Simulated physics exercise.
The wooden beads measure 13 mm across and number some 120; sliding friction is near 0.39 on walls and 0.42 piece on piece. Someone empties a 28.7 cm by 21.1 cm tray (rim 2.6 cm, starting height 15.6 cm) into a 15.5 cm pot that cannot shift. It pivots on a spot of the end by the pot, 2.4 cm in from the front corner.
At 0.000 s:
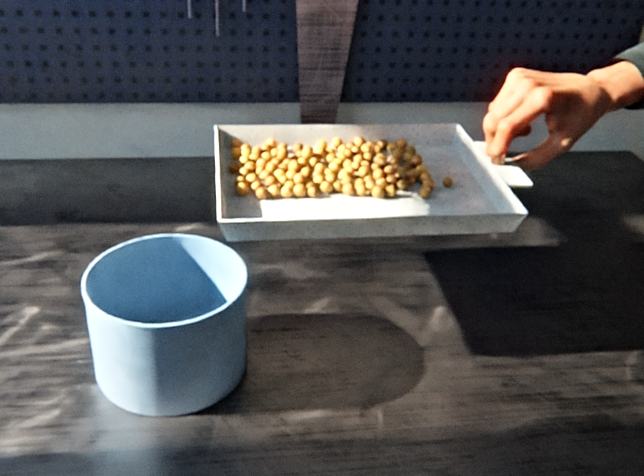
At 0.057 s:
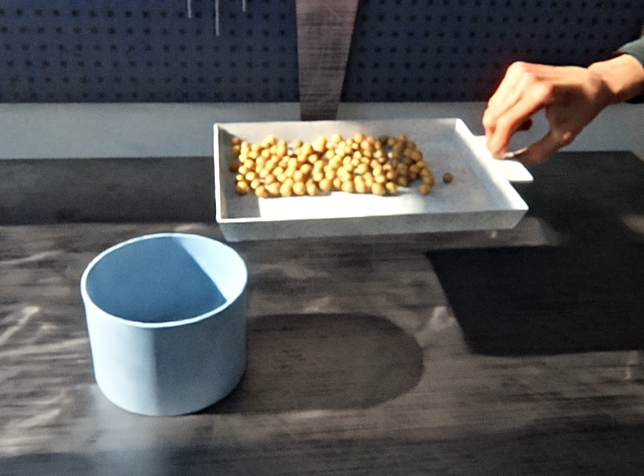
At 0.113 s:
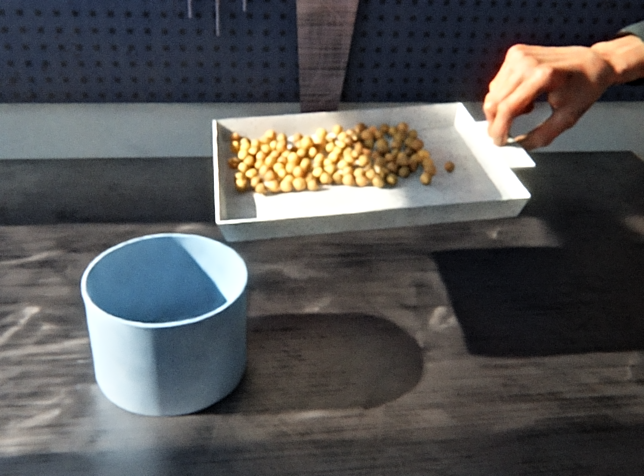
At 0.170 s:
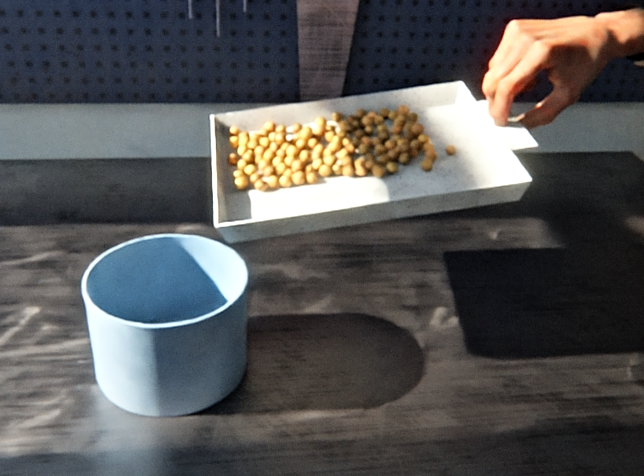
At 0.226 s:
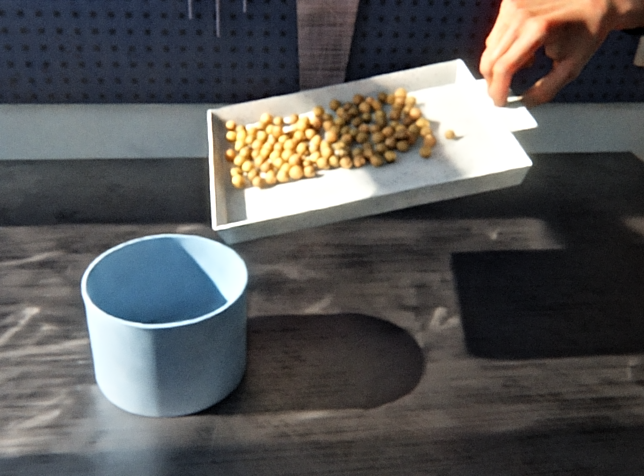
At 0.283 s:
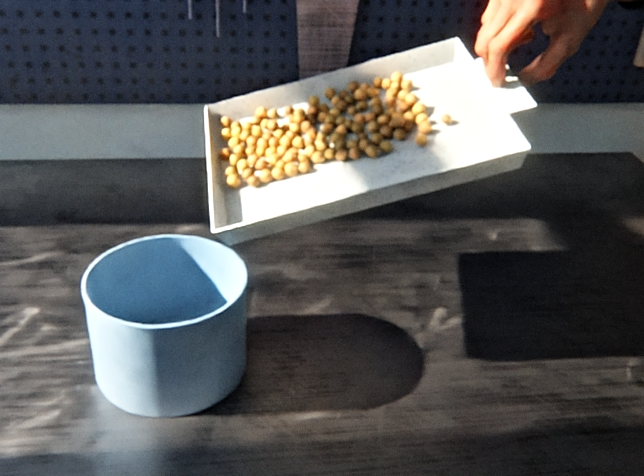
White tray of small round wooden beads tilting steadily as a hand raises its right end, beside a blue pot on a dark table.
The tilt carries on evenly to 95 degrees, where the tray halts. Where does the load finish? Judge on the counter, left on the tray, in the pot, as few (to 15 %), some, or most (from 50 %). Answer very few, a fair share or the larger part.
Counter very few, tray very few, pot the larger part.
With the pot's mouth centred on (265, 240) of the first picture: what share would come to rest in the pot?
About 0 per cent.
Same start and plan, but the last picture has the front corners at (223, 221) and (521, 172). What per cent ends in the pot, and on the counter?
Pot 100, counter 5.
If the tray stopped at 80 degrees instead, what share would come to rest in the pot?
In that case some 100 per cent.
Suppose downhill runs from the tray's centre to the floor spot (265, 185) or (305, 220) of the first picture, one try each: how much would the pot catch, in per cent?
Some 25 and 80 per cent.
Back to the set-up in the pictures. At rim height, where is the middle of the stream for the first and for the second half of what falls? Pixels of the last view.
At about (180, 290), then at (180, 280).
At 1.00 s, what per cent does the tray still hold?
Some 80 per cent of the load.
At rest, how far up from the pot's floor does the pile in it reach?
About 3.5 cm.
After 0.71 s, tilt 55 degrees; the tray holds 100 %, the pot 0 %.
After 1.00 s, tilt 80 degrees; the tray holds 80 %, the pot 15 %.
After 1.38 s, tilt 95 degrees; the tray holds 5 %, the pot 95 %.
In the end, at 2.1 s, counter 0 %, tray 0 %, pot 100 %.
